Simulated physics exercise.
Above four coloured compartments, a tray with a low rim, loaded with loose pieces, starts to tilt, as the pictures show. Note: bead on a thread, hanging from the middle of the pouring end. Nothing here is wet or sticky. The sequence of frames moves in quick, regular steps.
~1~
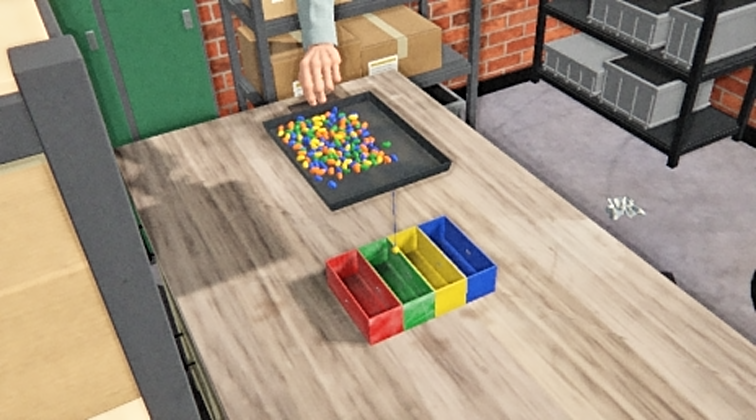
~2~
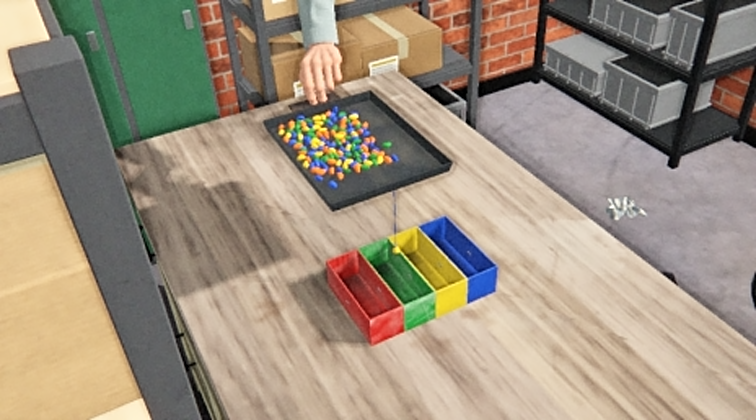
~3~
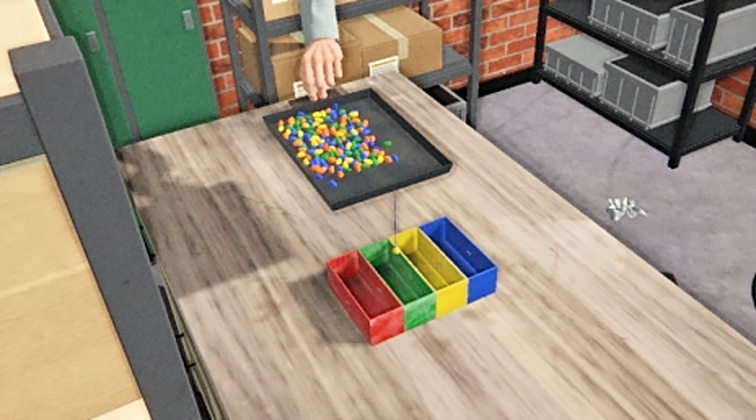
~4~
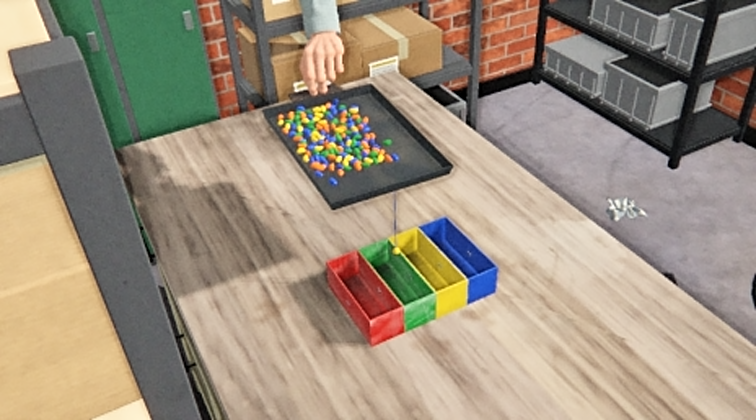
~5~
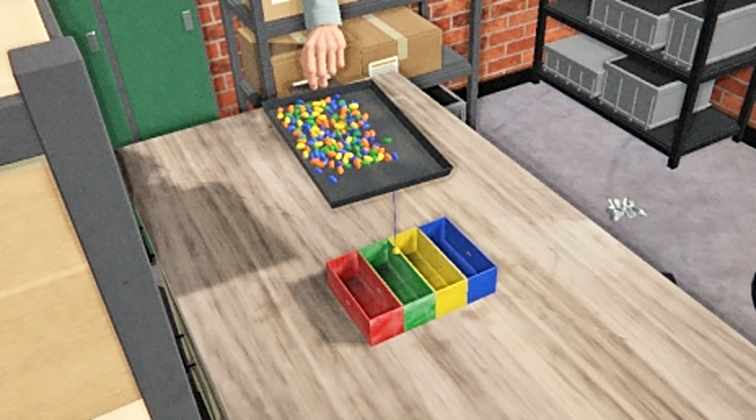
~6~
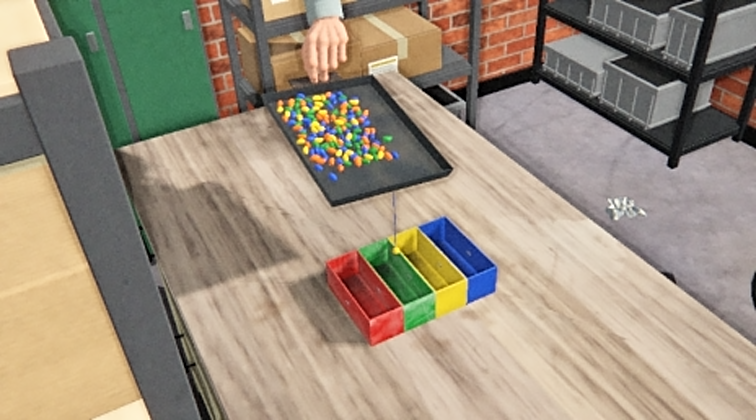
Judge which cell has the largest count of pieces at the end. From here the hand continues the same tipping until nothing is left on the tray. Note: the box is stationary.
Largest count: Blue.
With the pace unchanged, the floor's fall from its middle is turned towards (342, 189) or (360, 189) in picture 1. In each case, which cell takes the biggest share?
One: The cell in red. Two: Red.
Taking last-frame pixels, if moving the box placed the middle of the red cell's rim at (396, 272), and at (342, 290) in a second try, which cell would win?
The first placing favours the yellow one, while the second favours blue.
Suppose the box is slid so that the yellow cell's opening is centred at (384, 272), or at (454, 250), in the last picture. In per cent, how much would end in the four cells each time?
You'd see around 20 per cent and then around 100 per cent.
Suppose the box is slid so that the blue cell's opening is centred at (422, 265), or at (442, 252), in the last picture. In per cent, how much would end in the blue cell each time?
Respectively 20 percent and 60 percent.
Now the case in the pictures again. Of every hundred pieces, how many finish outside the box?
Roughly 10 in a hundred.
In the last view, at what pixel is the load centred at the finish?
The centre settles at about (447, 271).
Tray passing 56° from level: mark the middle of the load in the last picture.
The load is centred around (414, 161).
Shortly afterwards, tray tipped steeply; all but a few on the tray; only a few falling or outside the box.
Next, tray tipped right over; the bulk on the tray; a little in the blue cell; a little in the yellow cell; only a few falling or outside the box.
Some moments later, tray tipped past a quarter turn; near half in the blue cell; near a third in the yellow cell; only a few in the green cell; a little falling or outside the box.
In the end, tray tipped past a quarter turn; near half in the blue cell; near a third in the yellow cell; only a few in the green cell; none at all in the red cell; a little outside the box.
